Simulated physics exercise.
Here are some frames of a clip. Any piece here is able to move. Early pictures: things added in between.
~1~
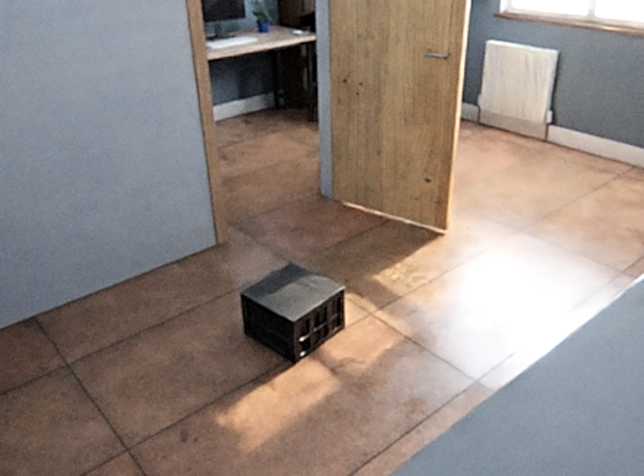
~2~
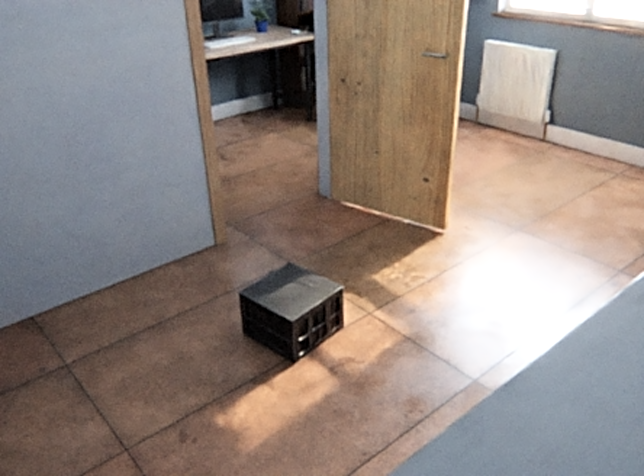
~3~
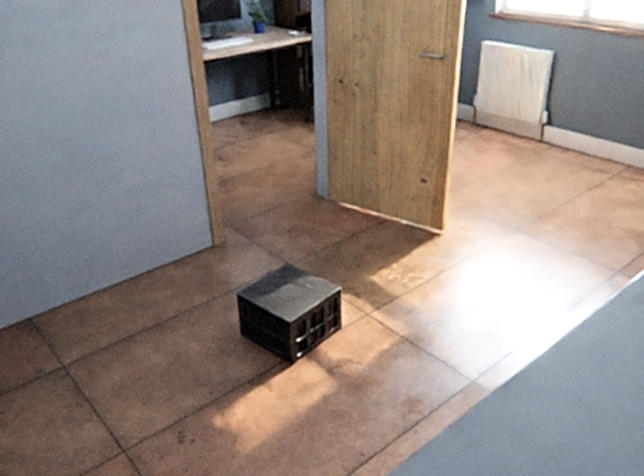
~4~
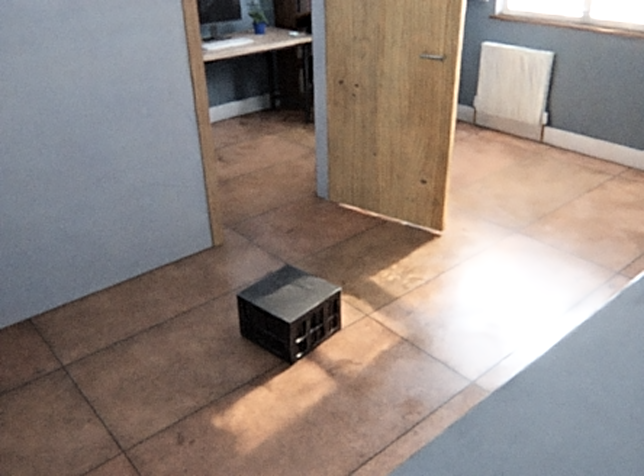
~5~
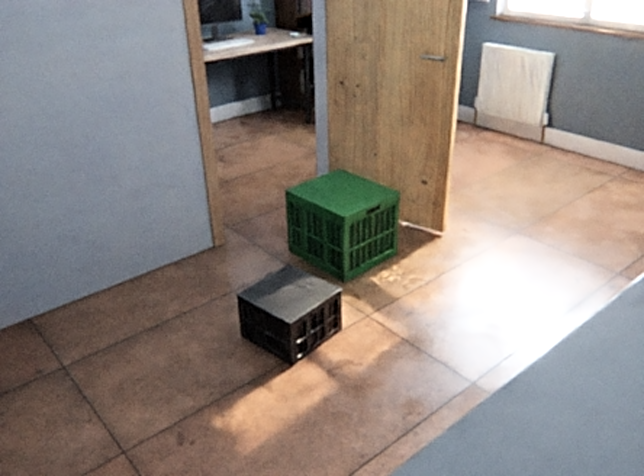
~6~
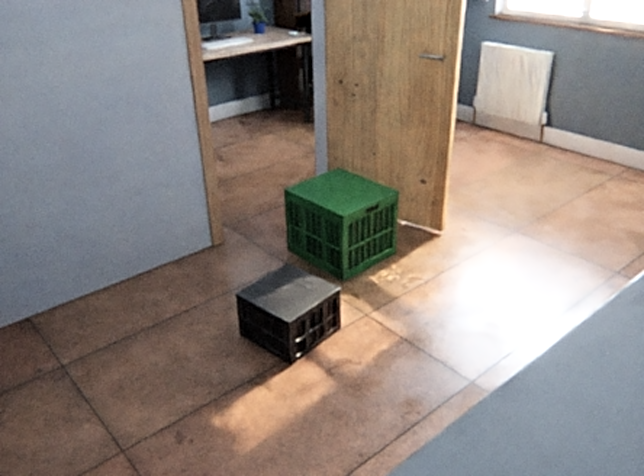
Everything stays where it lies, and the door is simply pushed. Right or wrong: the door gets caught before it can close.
Right.
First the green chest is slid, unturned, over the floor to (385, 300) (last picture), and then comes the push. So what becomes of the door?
After that, the door ends up flush.
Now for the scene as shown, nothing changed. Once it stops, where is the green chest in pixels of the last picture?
It finishes at around (334, 223).
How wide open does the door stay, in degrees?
The door ends up some 75° open.
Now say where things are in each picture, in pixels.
Door wide open and still; black crate (294, 310), in the first frame.
Door wide open and still; black crate (292, 310), in the second frame.
Door wide open and still; black crate (290, 311), in the third frame.
Door wide open and still; black crate (290, 312), in the fourth frame.
Door wide open and still; black crate (291, 312), in the fifth frame.
Door wide open and still; green chest (341, 222); black crate (289, 311), in the sixth frame.
Then, 0.40 s later than the last frame, open by 94°.
Then, 0.60 s later than the last frame, open by 82°.
Then, 0.80 s later than the last frame, open by 76°; green chest moved a little near (335, 222).
When it is over, open by 75°; both as before. End places, in pixels of the last picture, green chest near (334, 223).
